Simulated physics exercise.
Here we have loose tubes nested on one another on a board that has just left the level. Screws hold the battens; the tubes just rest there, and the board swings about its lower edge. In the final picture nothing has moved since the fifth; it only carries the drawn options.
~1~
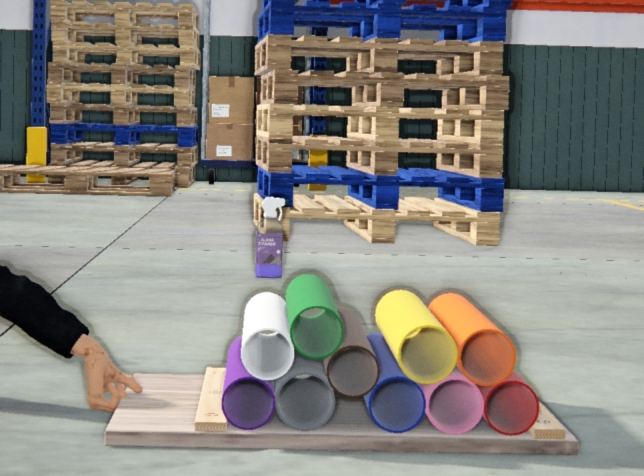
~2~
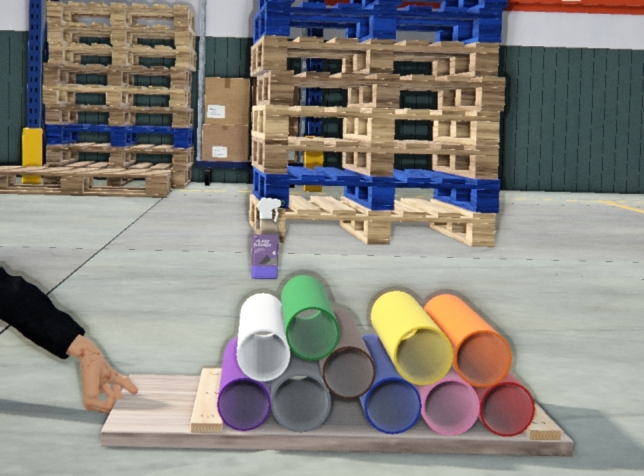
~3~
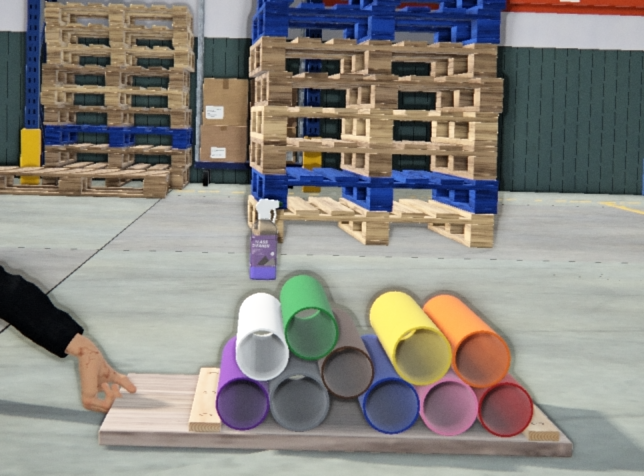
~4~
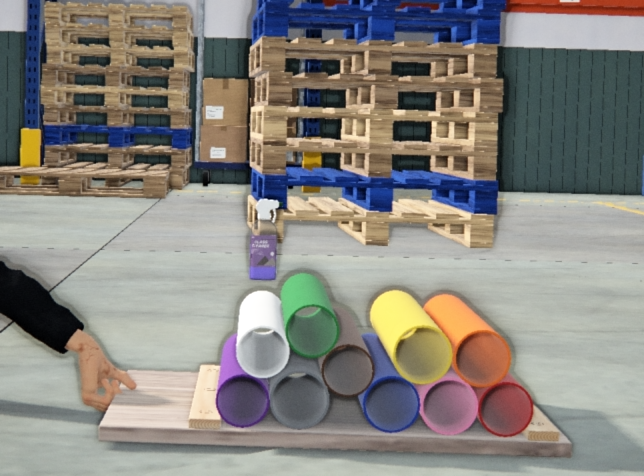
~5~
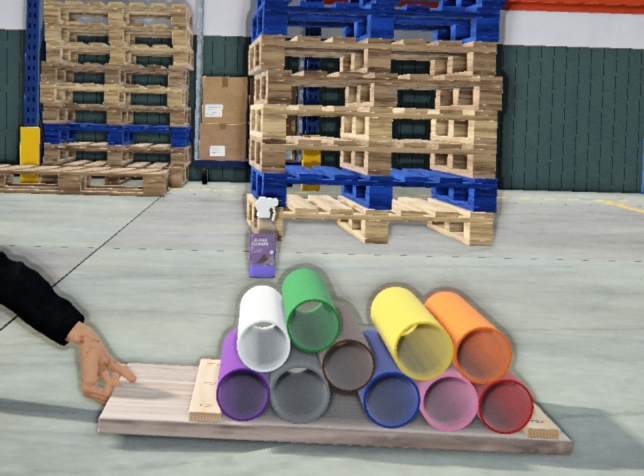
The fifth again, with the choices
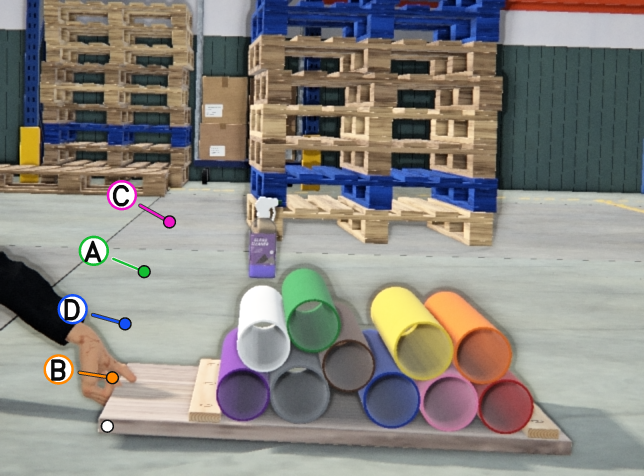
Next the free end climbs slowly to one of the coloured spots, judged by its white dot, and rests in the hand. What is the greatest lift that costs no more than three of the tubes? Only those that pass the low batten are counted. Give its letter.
No higher than A.
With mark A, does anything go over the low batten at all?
No, at A.
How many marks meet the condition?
Three of them.
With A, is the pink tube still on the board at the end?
The pink tube: Yes.
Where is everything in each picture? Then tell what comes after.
The first picture shows white tube (268, 354); yellow tube (428, 354); green tube (317, 332).
The second picture shows green tube (312, 334); board (331, 407).
The third picture shows board (329, 407); purple tube (242, 403); white tube (262, 354); brown tube (347, 372).
The fourth picture shows board (329, 405); purple tube (243, 401); grey tube (300, 400).
The fifth picture shows board (329, 401); purple tube (243, 395); grey tube (300, 394).
On the copy, A at (144, 272); B at (112, 378); C at (169, 222); D at (125, 324); the white dot at (107, 426).
On A. First, board at 15°.
Then, board at 21°.
Finally, board at 21°, none over the low batten.
By contrast, B none over the low batten; C ten over the low batten; D none over the low batten.
